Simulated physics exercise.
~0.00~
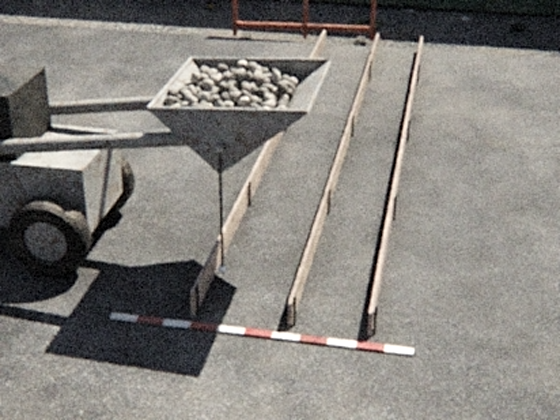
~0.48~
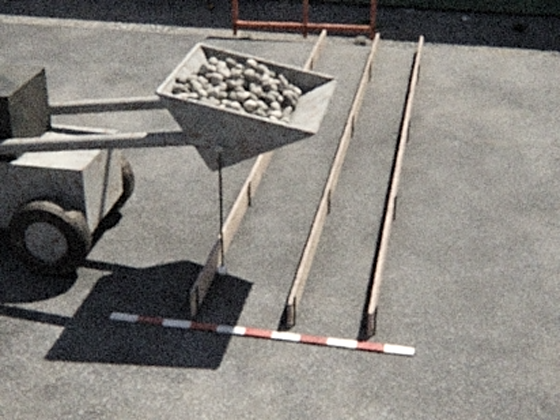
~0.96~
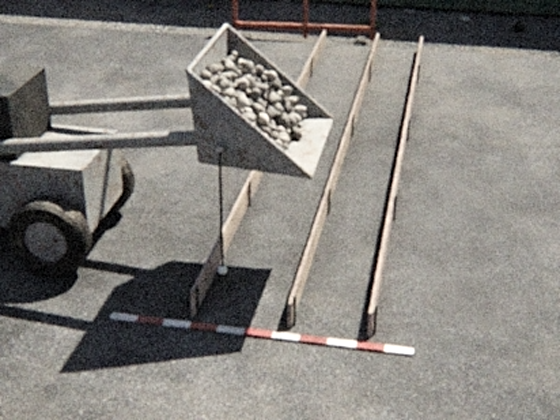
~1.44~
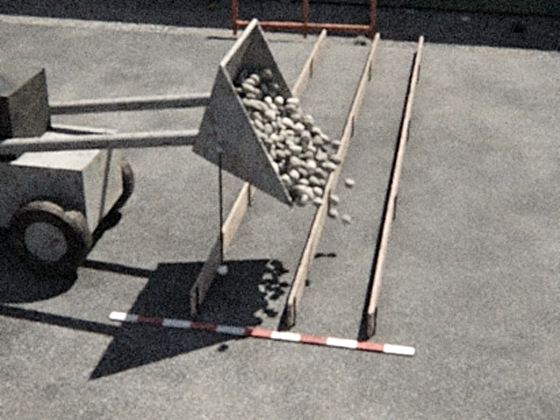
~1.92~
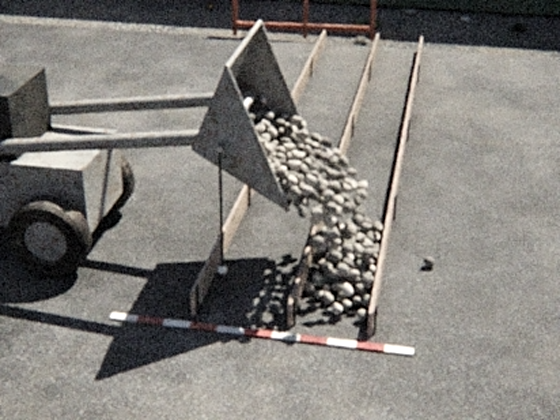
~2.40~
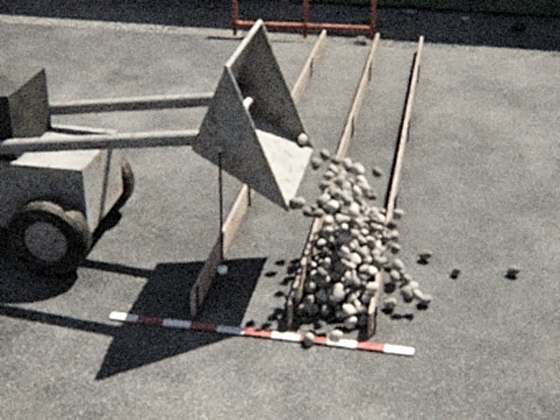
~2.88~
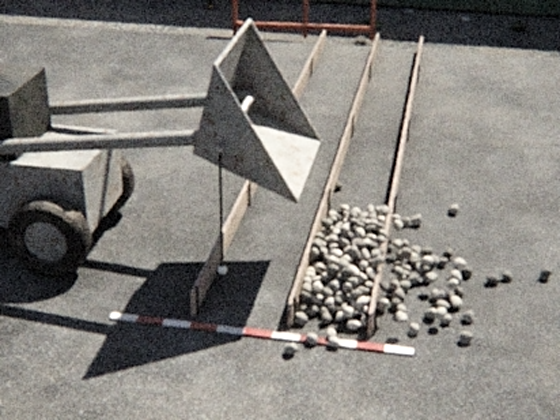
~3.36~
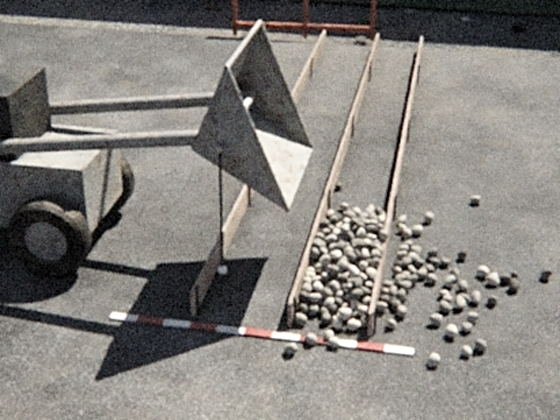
On a sunlit patch of grey tarmac, a small loader tipped its bucket of rounded stones to the right, and they poured down between two wooden planks, some spilling past the last board, until the emptied bucket jerked and hung still, tilted above.
